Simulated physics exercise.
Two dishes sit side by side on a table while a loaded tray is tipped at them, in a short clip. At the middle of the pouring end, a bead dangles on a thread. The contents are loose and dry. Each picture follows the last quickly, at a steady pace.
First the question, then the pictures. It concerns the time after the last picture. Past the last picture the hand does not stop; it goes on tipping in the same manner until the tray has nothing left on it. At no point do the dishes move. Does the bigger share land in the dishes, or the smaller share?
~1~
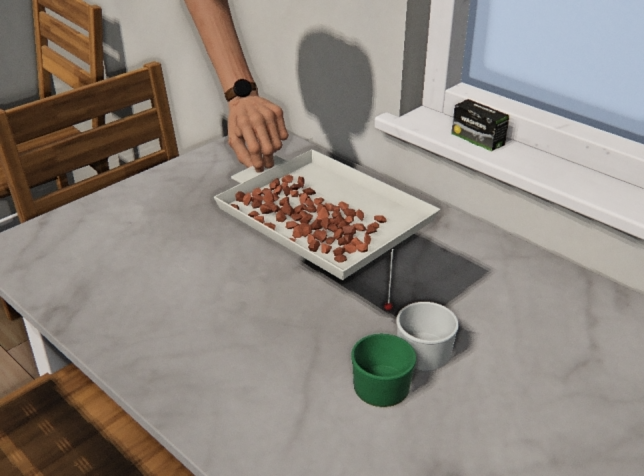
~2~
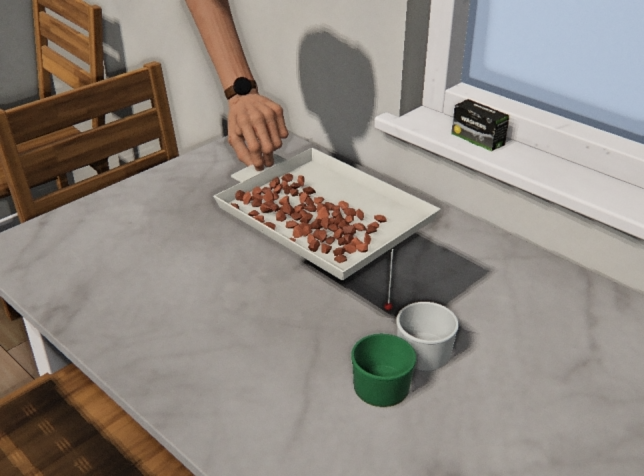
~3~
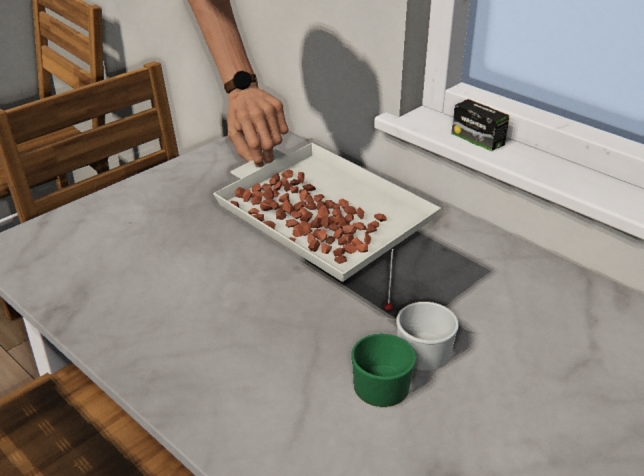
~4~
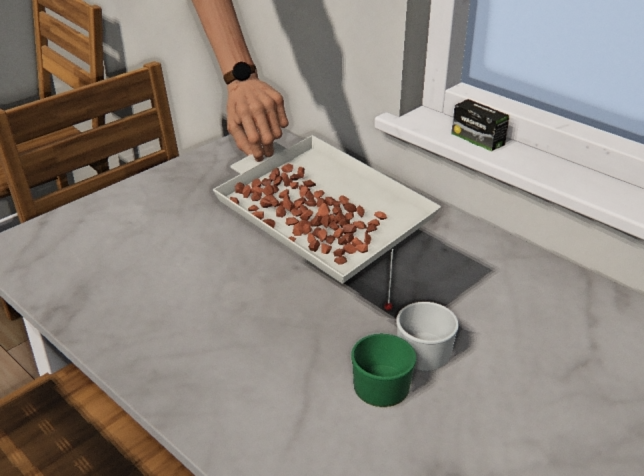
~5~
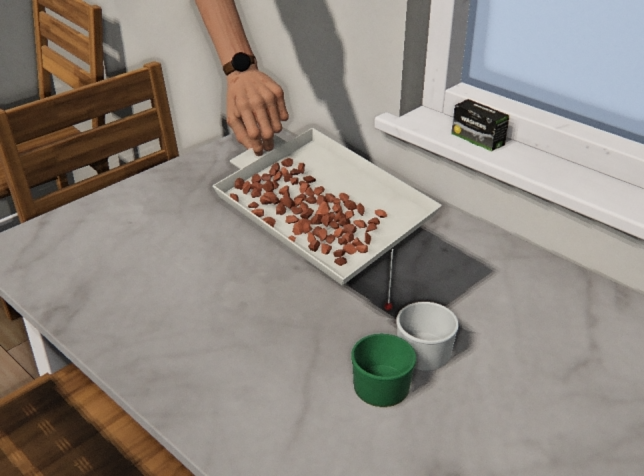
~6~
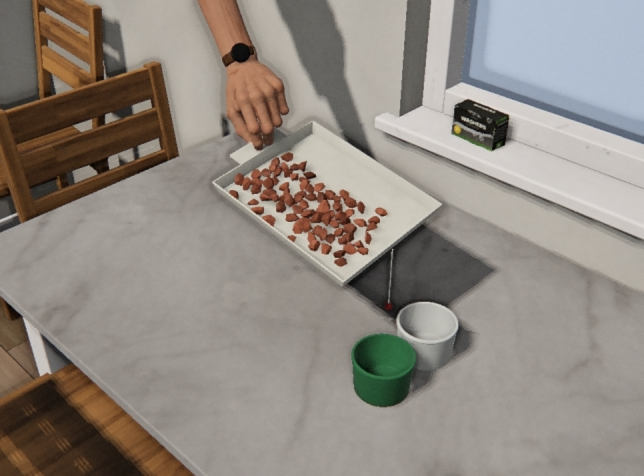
The smaller share lands in them.
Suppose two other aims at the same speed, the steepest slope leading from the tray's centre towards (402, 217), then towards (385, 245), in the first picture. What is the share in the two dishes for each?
Around 10 per cent first, around 80 per cent next.
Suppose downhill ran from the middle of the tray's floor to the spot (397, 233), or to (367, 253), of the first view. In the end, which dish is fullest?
The first try favours the right of the two, the second the left of the two.
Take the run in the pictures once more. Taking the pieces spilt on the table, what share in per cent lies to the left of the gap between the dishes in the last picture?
That's roughly 100 per cent of the pieces.
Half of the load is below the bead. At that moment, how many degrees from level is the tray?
Reading: Some 95°.
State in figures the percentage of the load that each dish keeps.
Share at the end - left dish ~ 20 %, right dish ~ 0 %.
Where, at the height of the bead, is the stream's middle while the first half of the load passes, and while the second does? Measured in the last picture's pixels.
Earlier half at (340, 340), later half at (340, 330).
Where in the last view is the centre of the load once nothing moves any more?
Around (336, 385), give or take.
Just after the last frame, tray tipped steeply; every one on the tray.
A moment on, tray tipped right over; roughly a quarter on the tray; about a tenth in the left dish; roughly a third outside both; roughly a quarter in the air.
Further on, tray tipped past a quarter turn; roughly a quarter in the left dish; the larger part outside both.
When it is over, tray tipped past a quarter turn; roughly a quarter in the left dish; not one in the right dish; the larger part outside both.
